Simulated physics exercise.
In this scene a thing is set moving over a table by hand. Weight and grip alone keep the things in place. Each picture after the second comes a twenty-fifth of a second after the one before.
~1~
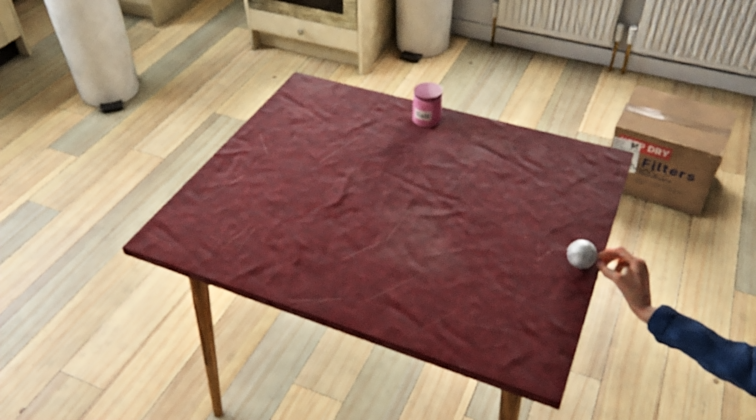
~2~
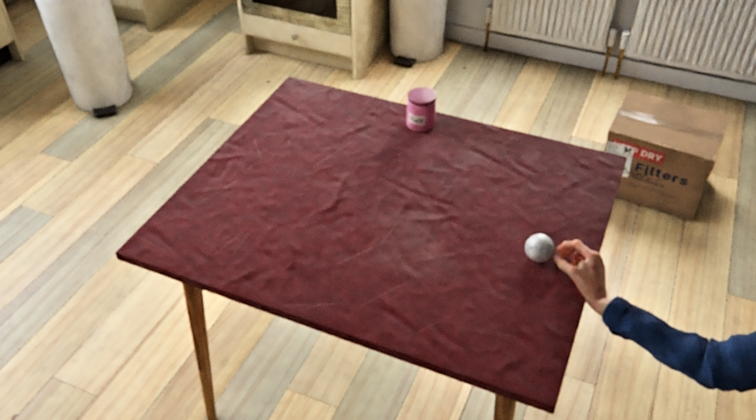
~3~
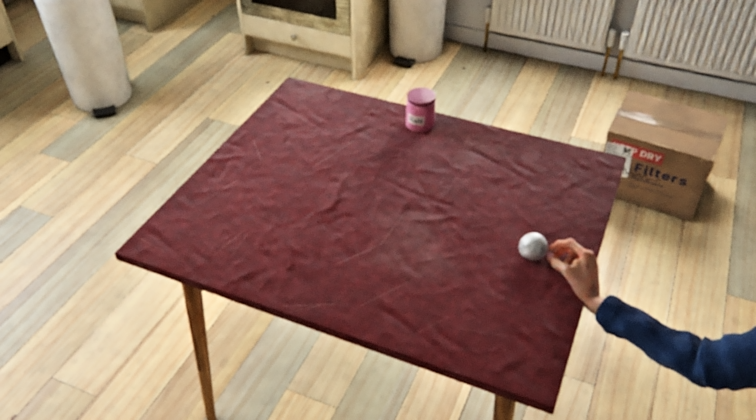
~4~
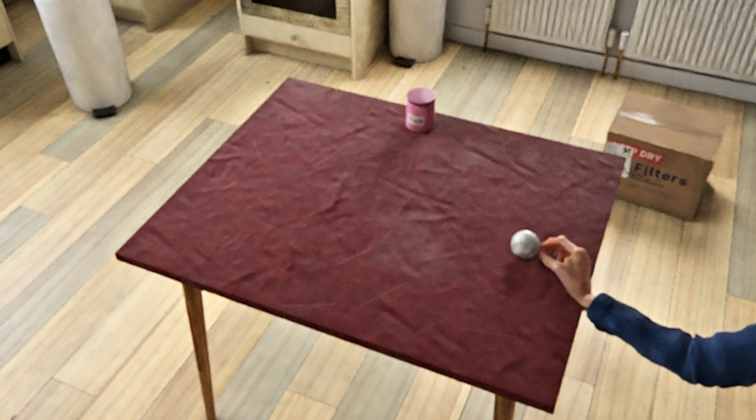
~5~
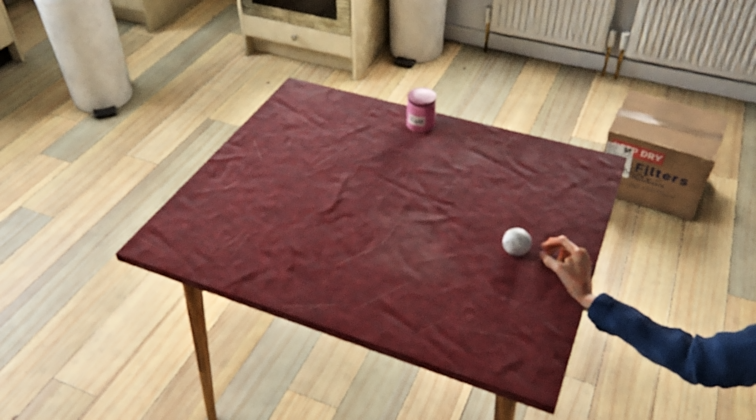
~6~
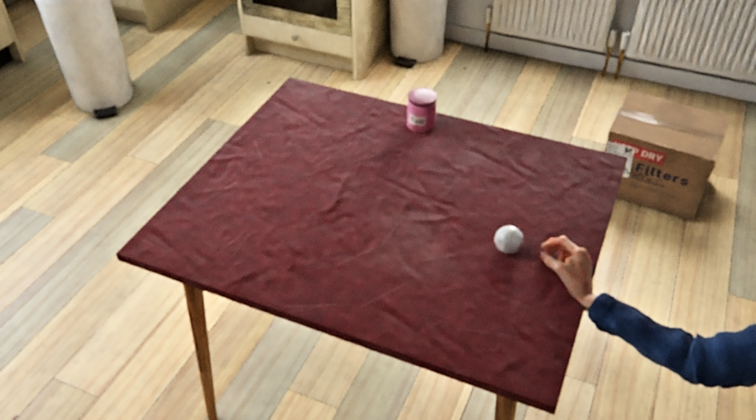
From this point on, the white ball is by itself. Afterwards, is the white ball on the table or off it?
Never off.
Then, 0.20 s later than the last frame, white ball moved well along near (471, 229).
Then, 0.40 s later than the last frame, white ball moved well along near (442, 221).
Then, 0.70 s later than the last frame, white ball moved well along near (411, 212).
When it is over, moved from the start, white ball. End places, in pixels of the last picture, white ball near (392, 207).
